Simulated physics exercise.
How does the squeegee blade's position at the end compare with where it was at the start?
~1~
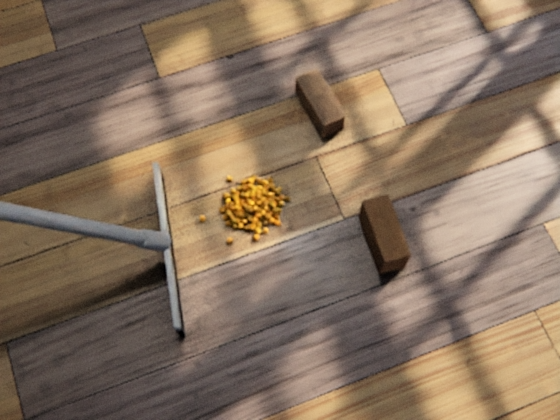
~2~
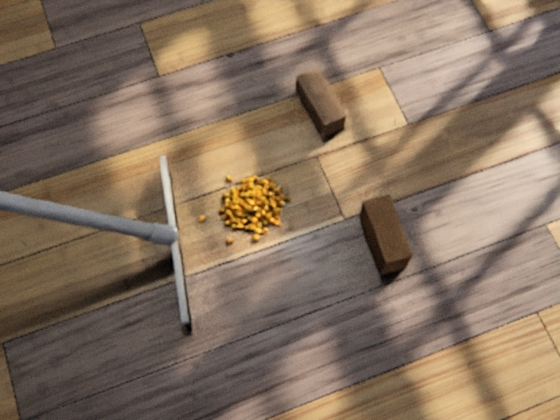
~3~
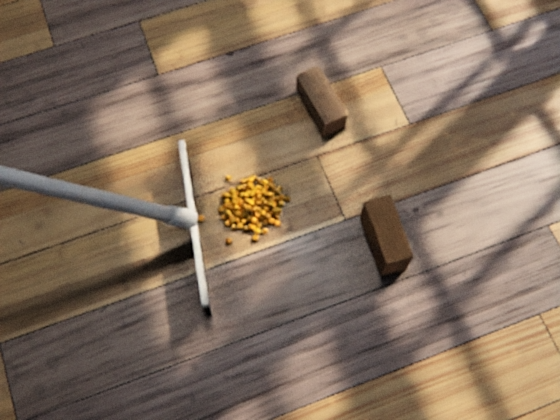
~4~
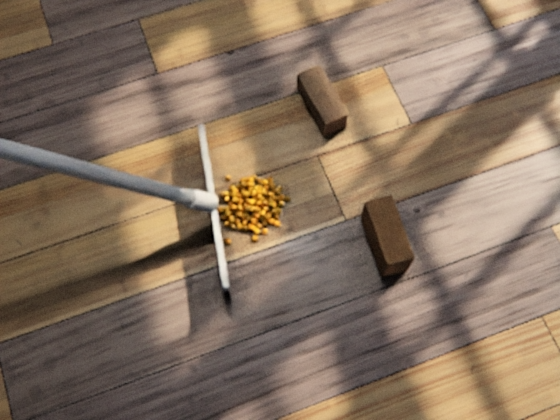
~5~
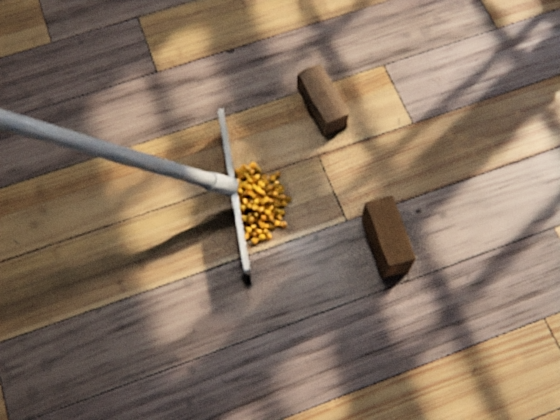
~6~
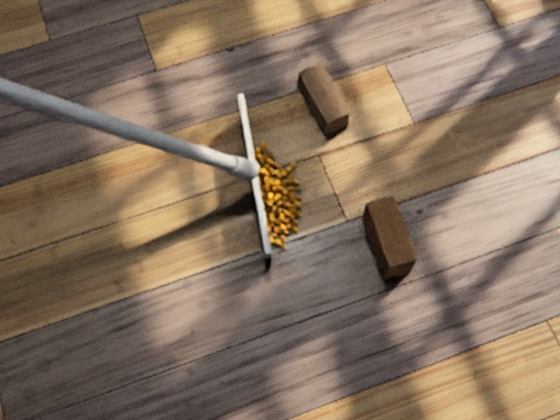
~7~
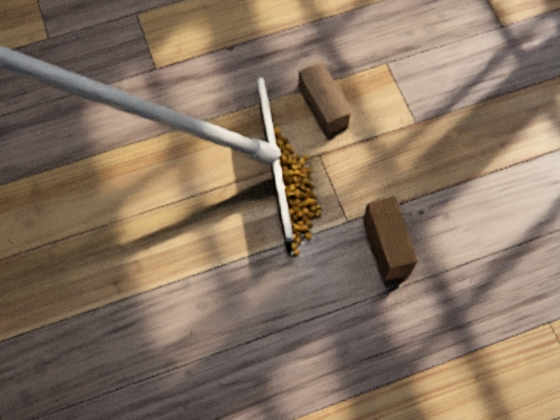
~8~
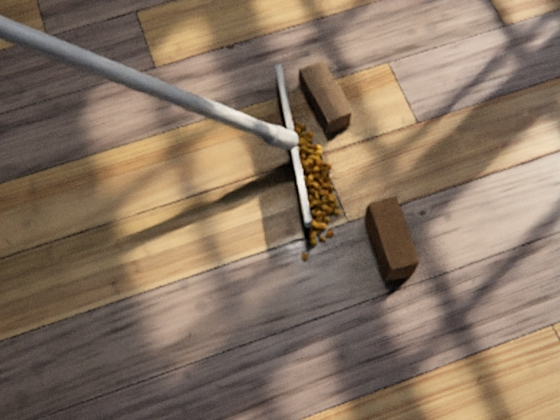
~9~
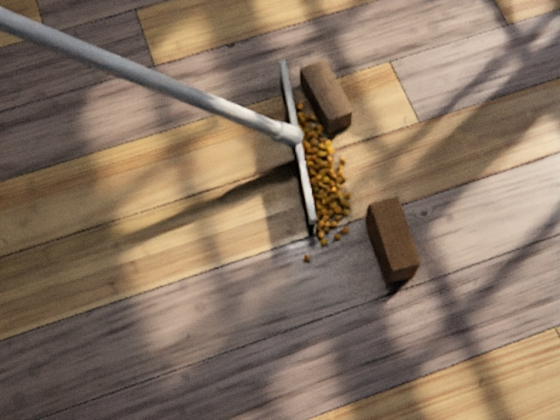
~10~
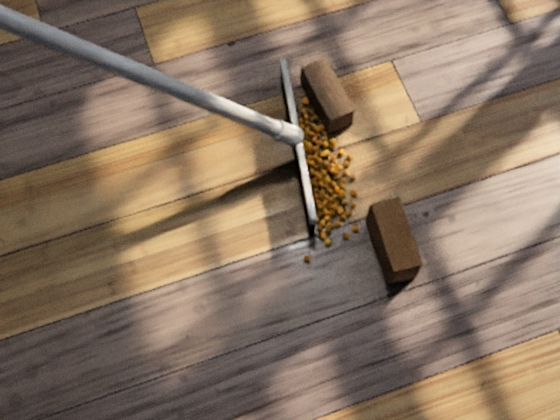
The blade starts to the left of the kernel pile and ends farther right and higher up, close to the upper brown block.
